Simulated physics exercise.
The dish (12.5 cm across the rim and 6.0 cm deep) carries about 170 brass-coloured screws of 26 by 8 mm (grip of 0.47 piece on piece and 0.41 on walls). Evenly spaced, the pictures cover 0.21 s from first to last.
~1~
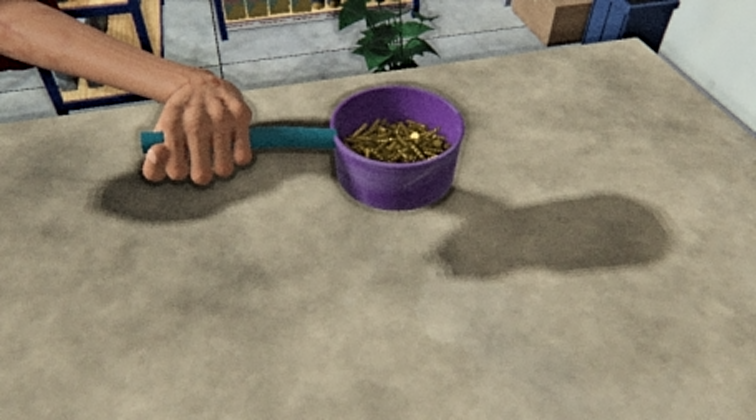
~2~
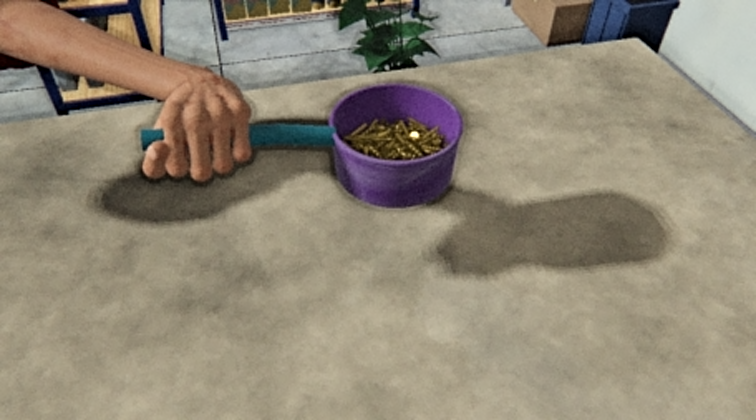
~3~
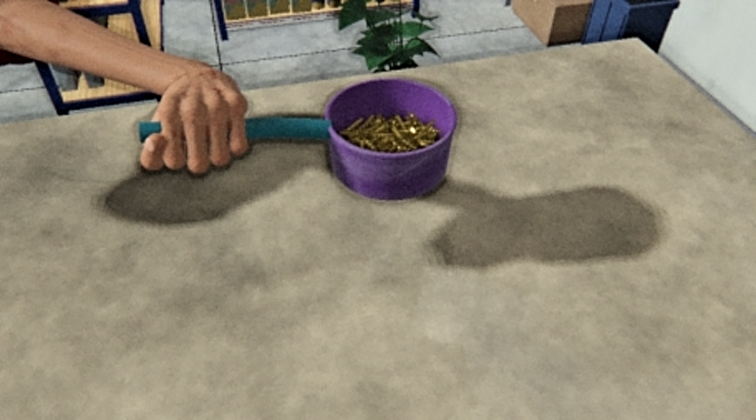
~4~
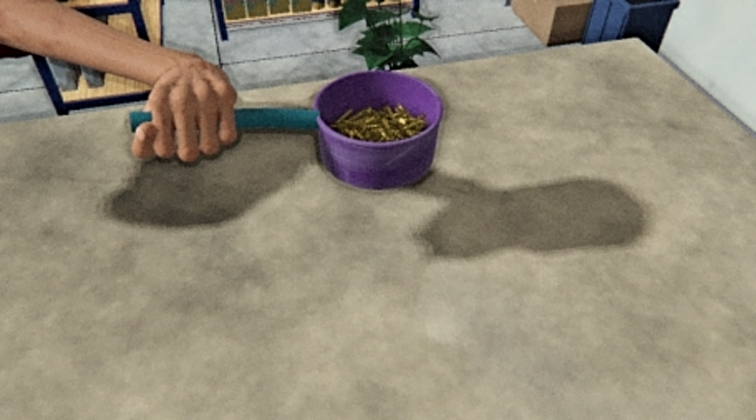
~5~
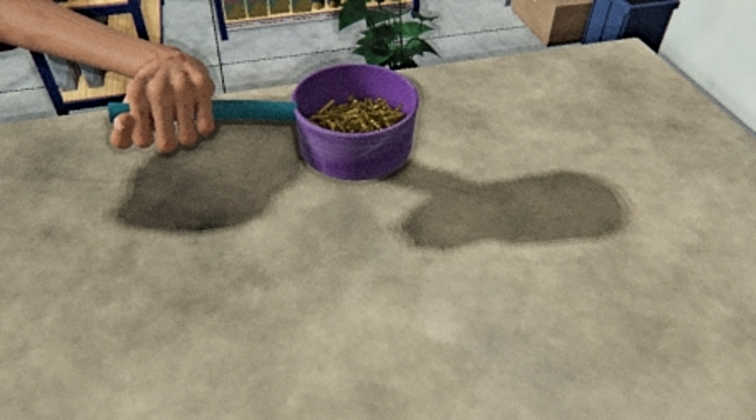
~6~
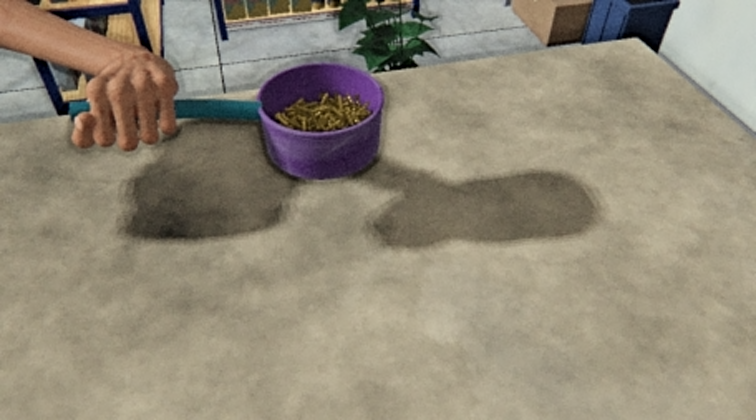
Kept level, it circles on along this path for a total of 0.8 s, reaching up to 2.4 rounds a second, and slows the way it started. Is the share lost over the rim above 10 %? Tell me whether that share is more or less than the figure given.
It is less than the figure given.
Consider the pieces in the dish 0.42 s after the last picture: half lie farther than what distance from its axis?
Near enough 4.0 cm, I'd say.
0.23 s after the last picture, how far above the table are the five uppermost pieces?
Around 19 cm above the table.
Then, 0.23 s after the last picture, dish 100 %; middle of the pieces not yet landed near (355, 212).
Then, 0.42 s after the last picture, dish 100 %; middle of the pieces not yet landed near (340, 120).
Then, 0.60 s after the last picture, dish 100 %; middle of the pieces not yet landed near (254, 172).
Then, 0.77 s after the last picture, dish 100 %; middle of the pieces not yet landed near (261, 181).
In the end, dish 100 %.
